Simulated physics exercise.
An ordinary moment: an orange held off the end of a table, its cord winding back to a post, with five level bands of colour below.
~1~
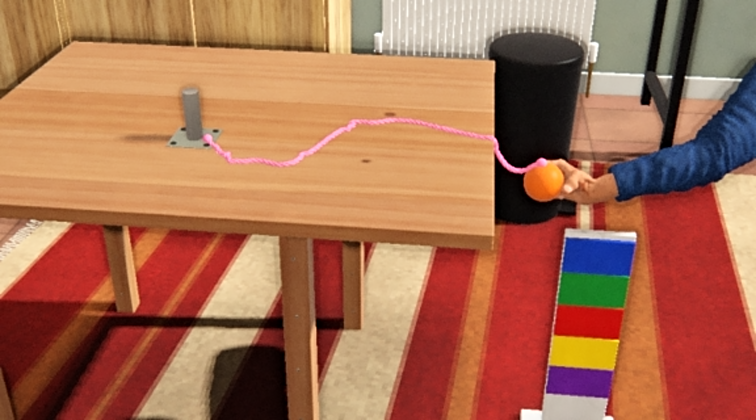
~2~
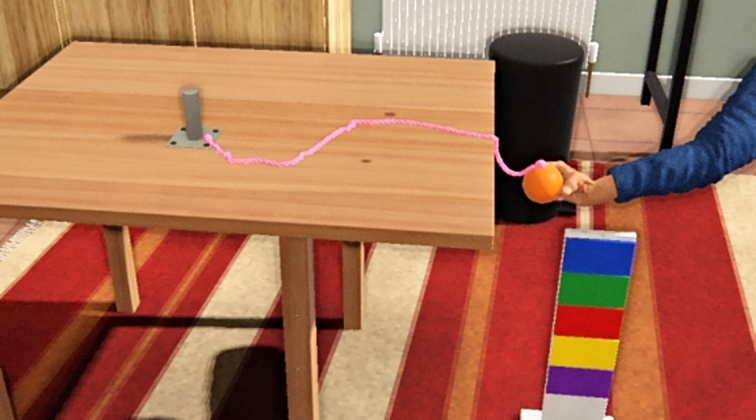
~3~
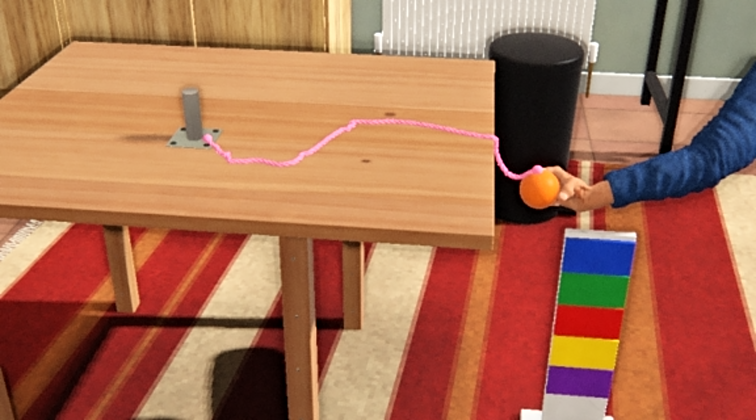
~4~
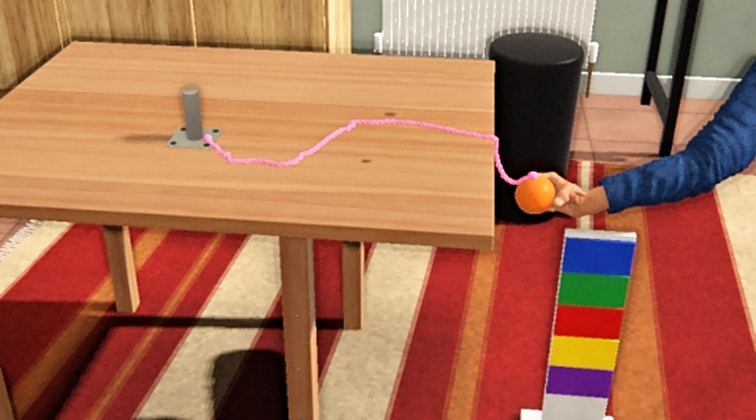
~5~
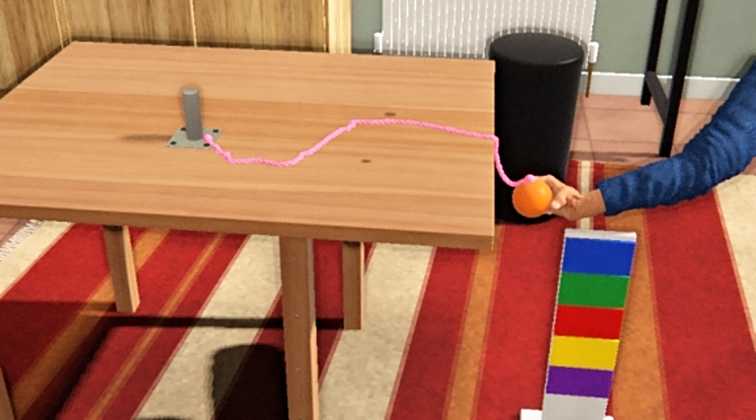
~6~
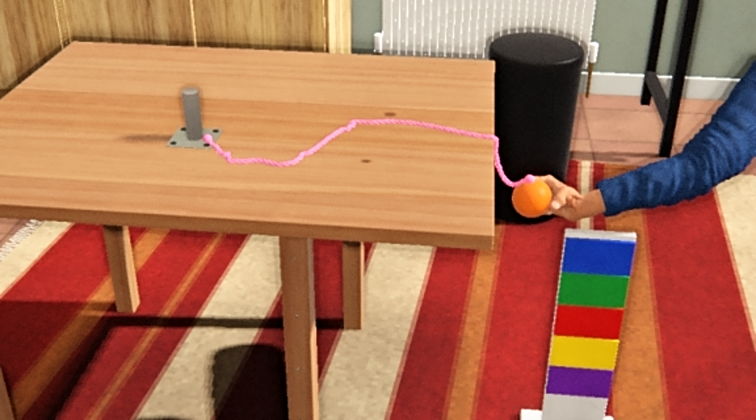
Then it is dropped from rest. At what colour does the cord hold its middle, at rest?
Its middle rests at the red band.
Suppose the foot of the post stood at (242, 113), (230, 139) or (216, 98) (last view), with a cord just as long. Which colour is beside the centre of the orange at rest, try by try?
One after the other, yellow; yellow; red.
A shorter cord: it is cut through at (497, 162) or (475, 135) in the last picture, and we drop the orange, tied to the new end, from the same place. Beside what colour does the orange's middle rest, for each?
It would be green; blue.
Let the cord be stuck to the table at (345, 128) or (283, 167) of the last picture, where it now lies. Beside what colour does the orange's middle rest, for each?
In that order: Blue; green.
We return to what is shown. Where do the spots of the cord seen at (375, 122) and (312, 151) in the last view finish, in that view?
They go to (480, 150) and to (370, 145).
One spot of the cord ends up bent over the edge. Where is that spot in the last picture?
That spot is around (387, 122).
Early on, orange near (474, 301); level with green.
Midway, orange near (490, 323); level with red.
Finally, orange near (484, 329); level with red. The red one.
